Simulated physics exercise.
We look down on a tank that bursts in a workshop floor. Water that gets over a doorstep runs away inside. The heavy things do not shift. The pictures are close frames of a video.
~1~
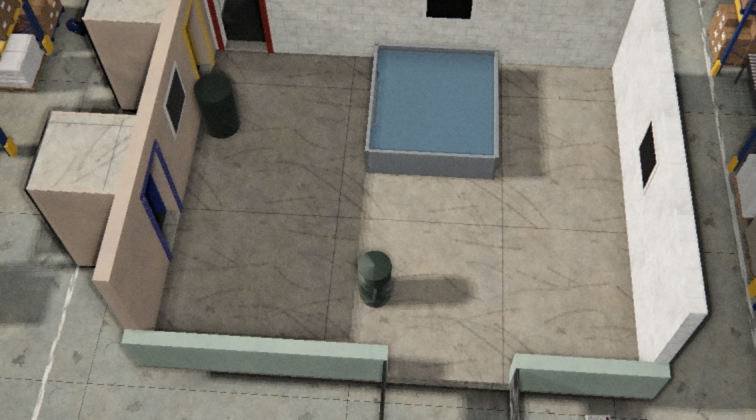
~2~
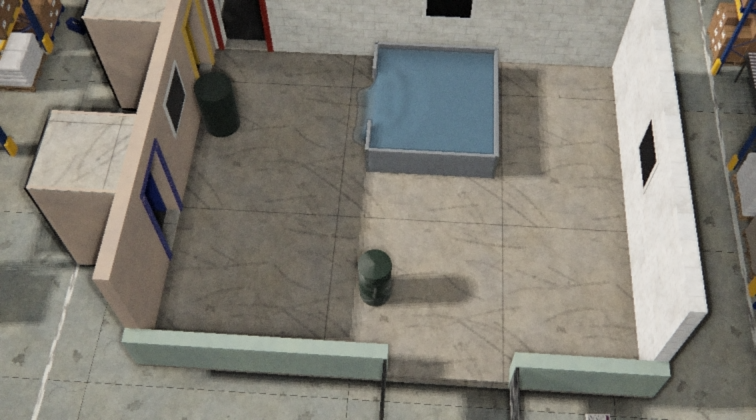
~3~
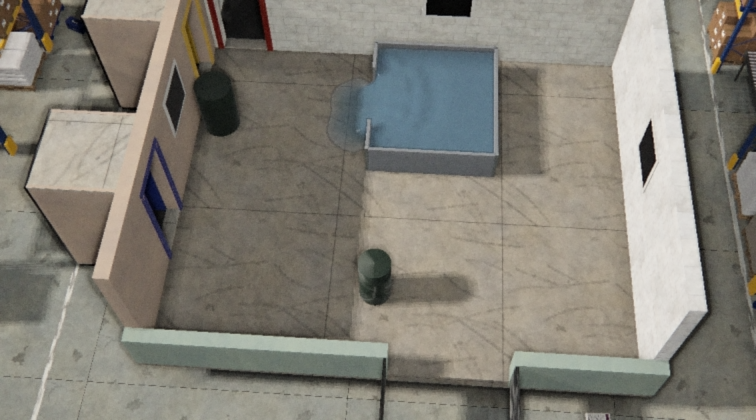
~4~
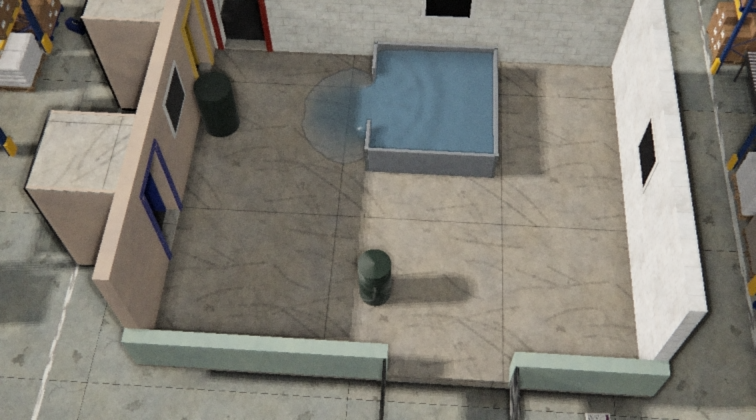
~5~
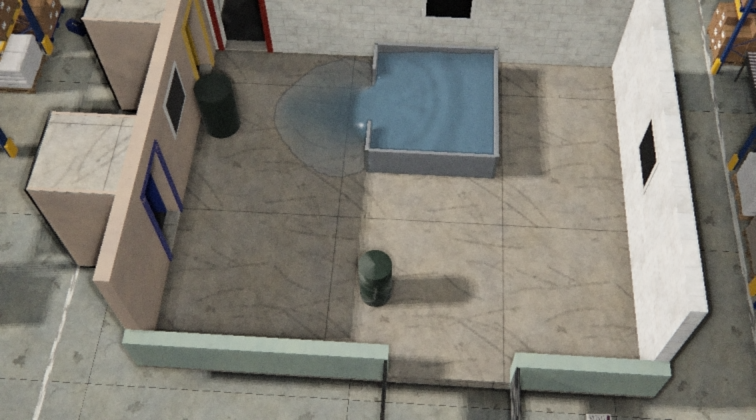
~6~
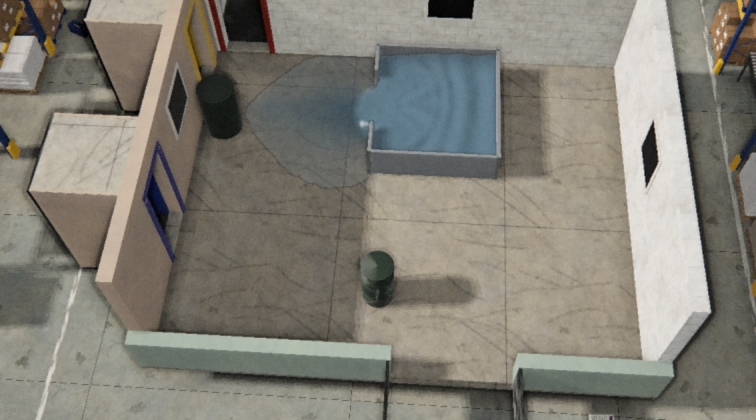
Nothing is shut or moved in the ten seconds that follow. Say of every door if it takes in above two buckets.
One by one: The red door lets in a lot; the yellow door lets in a lot; the blue door lets in a lot.
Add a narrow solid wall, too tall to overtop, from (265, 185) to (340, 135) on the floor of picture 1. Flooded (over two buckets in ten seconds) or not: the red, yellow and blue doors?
One by one: Red door is over, yellow door lets more in, blue door holds.
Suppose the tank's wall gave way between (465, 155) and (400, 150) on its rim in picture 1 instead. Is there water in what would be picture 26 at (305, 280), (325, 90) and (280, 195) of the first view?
One after the other: Under water, clear, free of water.
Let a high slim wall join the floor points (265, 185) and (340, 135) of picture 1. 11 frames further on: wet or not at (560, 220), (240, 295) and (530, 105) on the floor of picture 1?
In that order: Not flooded, dry, free of water.
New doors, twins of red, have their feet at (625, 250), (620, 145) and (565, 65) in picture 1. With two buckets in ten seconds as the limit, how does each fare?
As listed: Is under, holds, holds.
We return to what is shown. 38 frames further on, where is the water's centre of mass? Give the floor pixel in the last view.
Near (331, 160).
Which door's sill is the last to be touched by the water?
Last comes the blue one.
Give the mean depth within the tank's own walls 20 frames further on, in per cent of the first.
Some 48 per cent.
A moment on, water covers 20 % of the floor; the red door wet at the sill, nothing in, the yellow door under two buckets in, the blue door not reached.
Next, water covers 25 % of the floor; the red door over two buckets in, the yellow door far over two buckets in, the blue door wet at the sill, nothing in.
Then, water covers 35 % of the floor; the red door far over two buckets in, the yellow door far over two buckets in, the blue door under two buckets in.
Later, water covers 50 % of the floor; the red door far over two buckets in, the yellow door far over two buckets in, the blue door over two buckets in.
In the end, water covers 75 % of the floor; the red door far over two buckets in, the yellow door far over two buckets in, the blue door over two buckets in.
